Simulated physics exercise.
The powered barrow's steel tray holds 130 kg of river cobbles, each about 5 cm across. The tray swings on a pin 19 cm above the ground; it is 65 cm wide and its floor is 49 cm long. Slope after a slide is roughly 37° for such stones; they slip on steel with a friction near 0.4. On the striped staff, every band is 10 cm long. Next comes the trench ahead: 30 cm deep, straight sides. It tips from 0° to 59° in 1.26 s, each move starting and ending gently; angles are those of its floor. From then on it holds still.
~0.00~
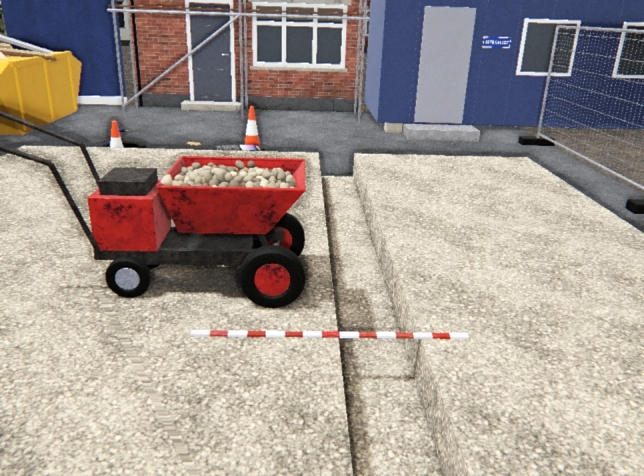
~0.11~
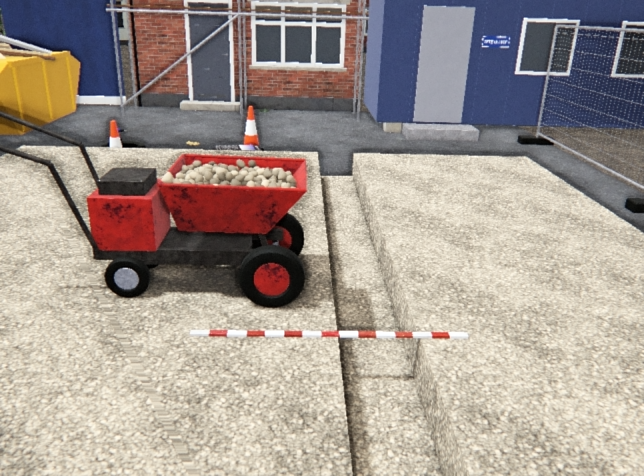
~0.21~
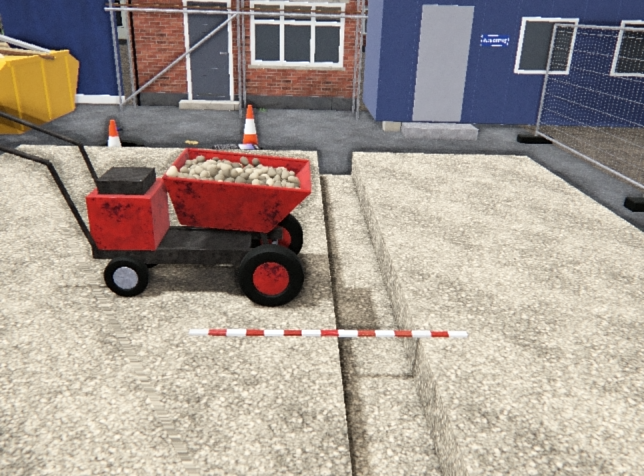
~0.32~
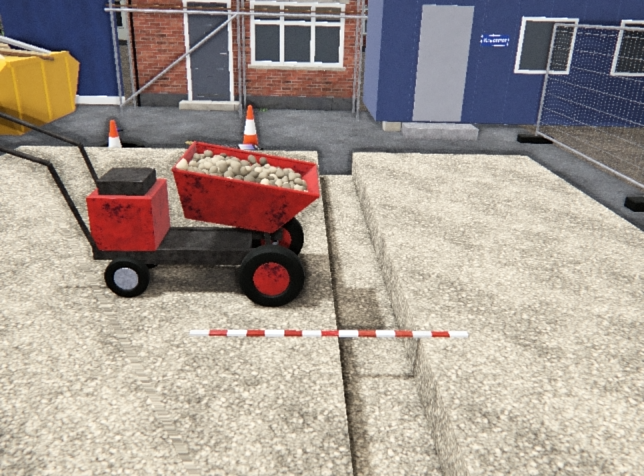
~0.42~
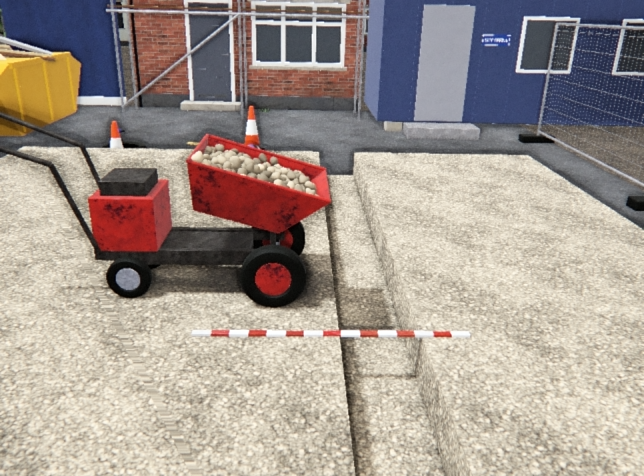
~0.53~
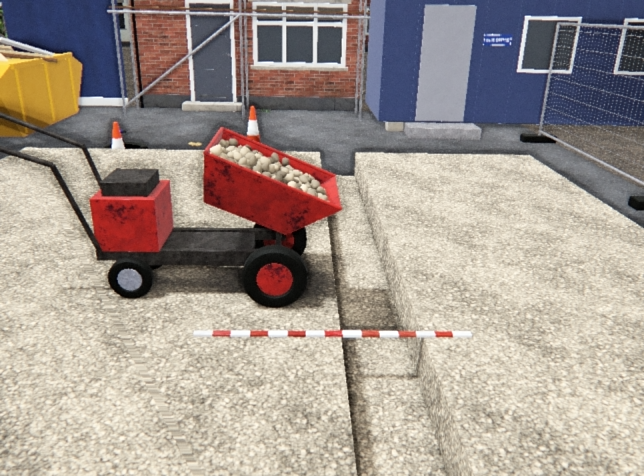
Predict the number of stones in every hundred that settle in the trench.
Close to 61 in a hundred.
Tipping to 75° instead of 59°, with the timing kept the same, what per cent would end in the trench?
Around 75 per cent would finish in the trench.
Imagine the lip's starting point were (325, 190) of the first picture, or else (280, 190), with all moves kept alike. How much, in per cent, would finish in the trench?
From the first spot near 40, from the second near 70 per cent.
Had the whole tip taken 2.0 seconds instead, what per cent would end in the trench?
65 per cent.
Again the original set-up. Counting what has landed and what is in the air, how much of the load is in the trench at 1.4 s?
Close to 15 per cent at that time.
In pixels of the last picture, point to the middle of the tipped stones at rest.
(384, 317).
After 0.9 s the floor is at 50°; 100 % in the tray; the foremost stones are at (359, 227).
After 1.4 s the floor is at 59°; 81 % in the tray, 17 % in the trench, 2 % past the trench; the foremost stones are at (418, 286).
After 1.7 s the floor is at 59°; 57 % in the tray, 31 % in the trench, 12 % past the trench; the foremost stones are at (479, 294).
After 3.7 s the floor is at 59°; 27 % in the tray, 61 % in the trench, 13 % past the trench; the foremost stones are at (520, 299).
